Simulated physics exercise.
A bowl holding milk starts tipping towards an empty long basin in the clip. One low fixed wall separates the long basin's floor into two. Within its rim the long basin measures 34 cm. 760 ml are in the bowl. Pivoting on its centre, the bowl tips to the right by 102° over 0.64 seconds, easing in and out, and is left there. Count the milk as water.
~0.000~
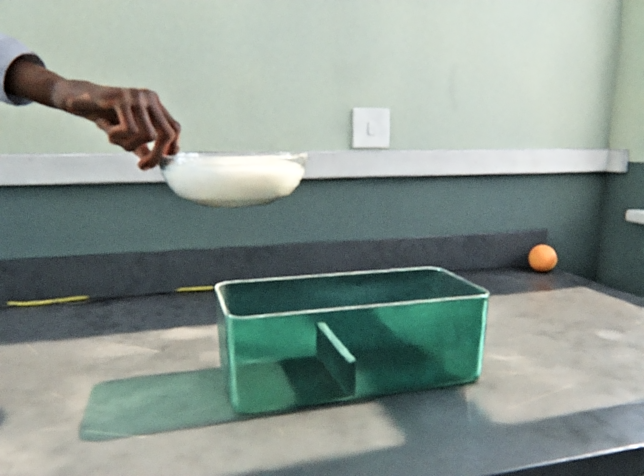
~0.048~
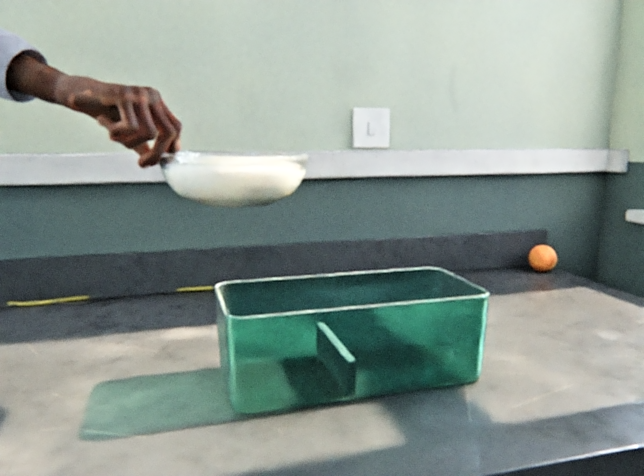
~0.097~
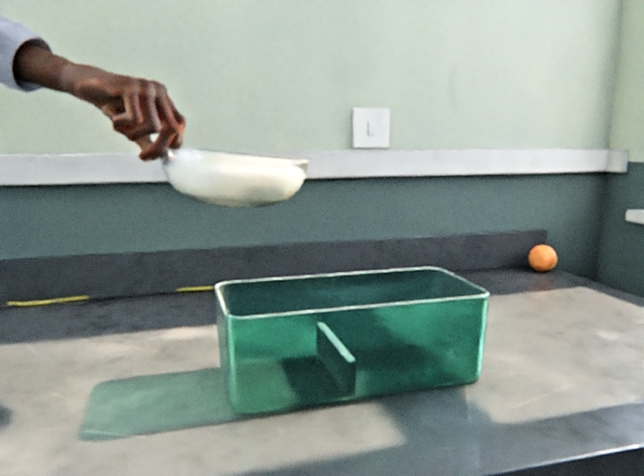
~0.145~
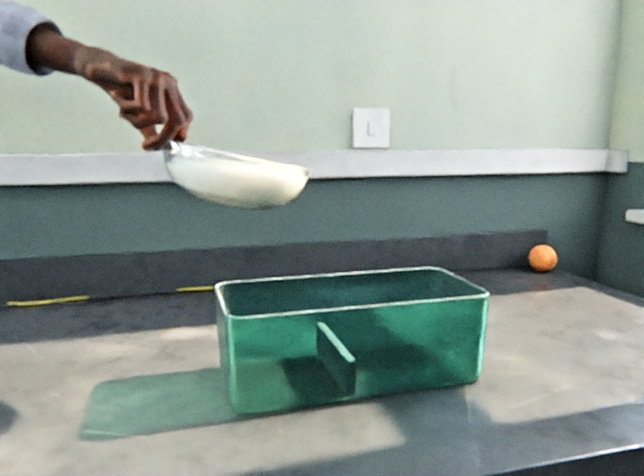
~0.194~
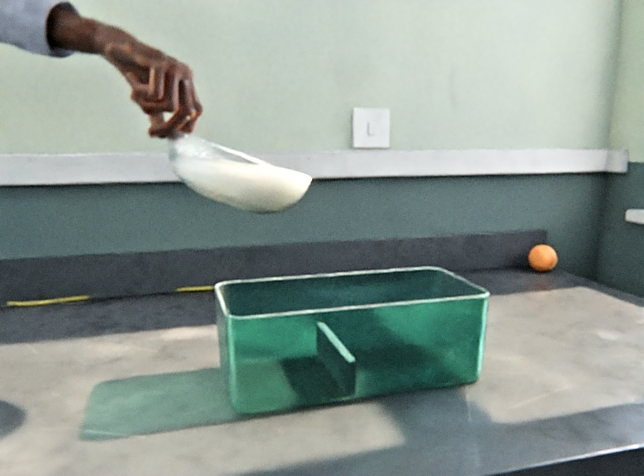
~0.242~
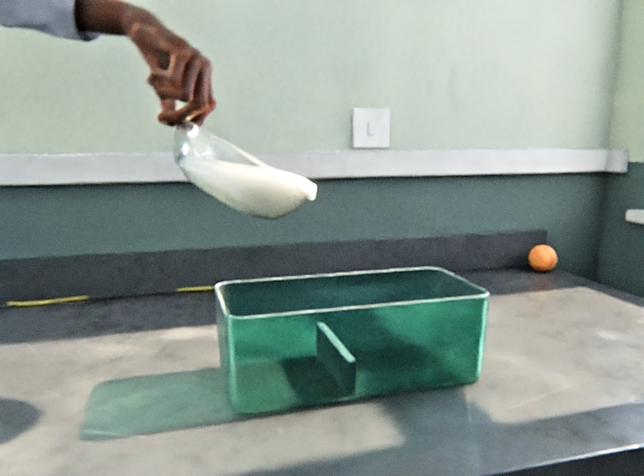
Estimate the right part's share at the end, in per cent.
Roughly 61 per cent is in the right part.
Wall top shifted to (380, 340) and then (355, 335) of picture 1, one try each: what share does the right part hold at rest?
10 then 30 %.
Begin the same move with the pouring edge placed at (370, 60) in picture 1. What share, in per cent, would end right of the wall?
In that case roughly 80 per cent.
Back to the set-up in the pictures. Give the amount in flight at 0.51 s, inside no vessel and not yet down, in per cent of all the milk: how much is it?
I'd say close to 38 per cent.
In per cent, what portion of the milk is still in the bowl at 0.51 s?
Portion remaining: Approx. 4 per cent.
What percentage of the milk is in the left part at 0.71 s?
Left share: Approx. 34 %.
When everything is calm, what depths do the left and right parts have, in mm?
I'd say close to 14 mm on the left, close to 18 mm on the right.
After 0.51 s the tilt is 92° and 4 per cent is still to pour, 9 is left of the wall and 48 right of it.
After 0.71 s the tilt is 102° and 0 per cent is still to pour, 33 is left of the wall and 60 right of it.
After 0.92 s the tilt is 102° and 0 per cent is still to pour, 37 is left of the wall and 61 right of it.
After 1.14 s the tilt is 102° and 0 per cent is still to pour, 38 is left of the wall and 61 right of it.
In the end 38 per cent lies left of the wall, 61 right of it and 2 outside.
